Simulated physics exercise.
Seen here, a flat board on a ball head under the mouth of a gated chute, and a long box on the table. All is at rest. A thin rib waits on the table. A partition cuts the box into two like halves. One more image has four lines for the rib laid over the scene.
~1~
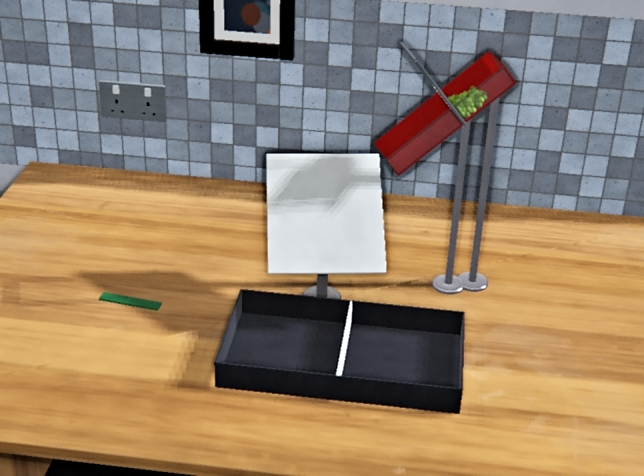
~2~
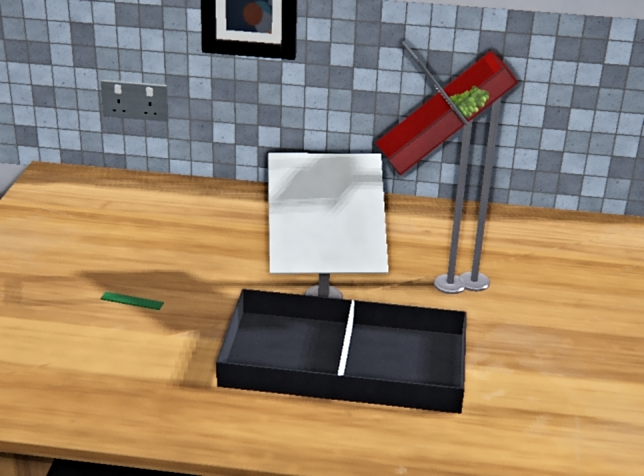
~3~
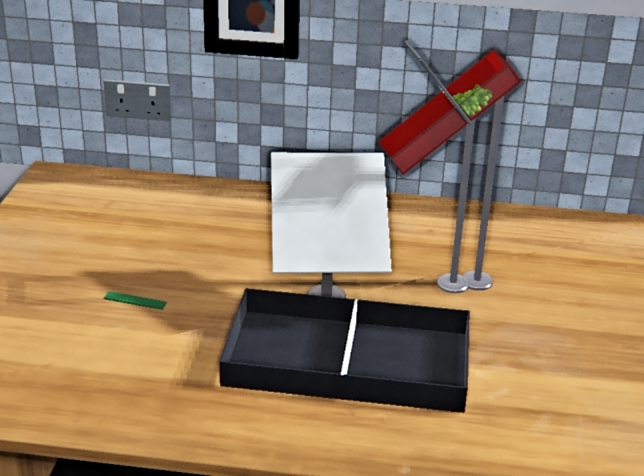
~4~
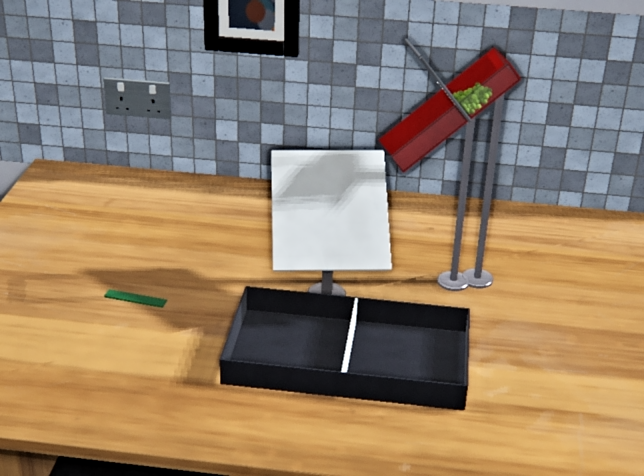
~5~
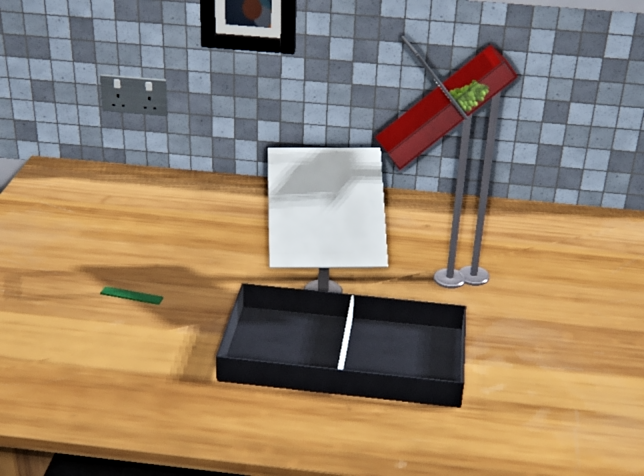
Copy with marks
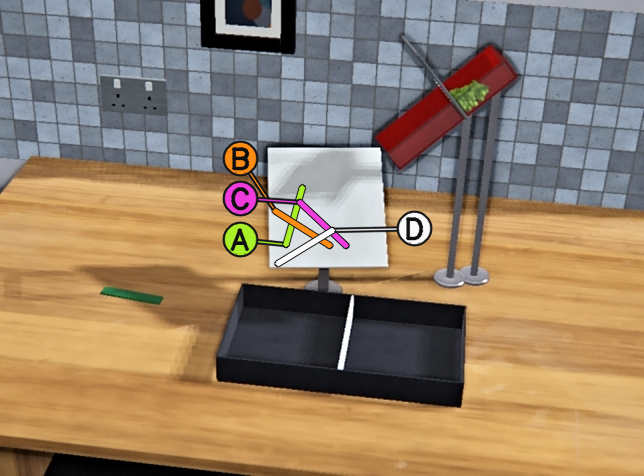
Green pellets resting behind a gate in a tilted red chute above a pale board and divided black box, nothing moving.
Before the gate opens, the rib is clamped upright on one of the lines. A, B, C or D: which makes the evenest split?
Use line B.
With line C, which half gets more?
More lands on the right.
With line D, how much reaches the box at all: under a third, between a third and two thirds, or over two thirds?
It is over two thirds.
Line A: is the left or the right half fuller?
More lands on the left.
On the marked copy, line A from (302, 187) to (286, 244); line B from (275, 211) to (329, 245); line C from (299, 202) to (346, 245); line D from (332, 230) to (277, 263).
With A, of what is caught, all but a few in the left half, a small share in the right.
With B, of what is caught, close to half in the left half, close to half in the right.
With C, of what is caught, a small share in the left half, the bulk in the right.
With D, of what is caught, the bulk in the left half, a small share in the right.
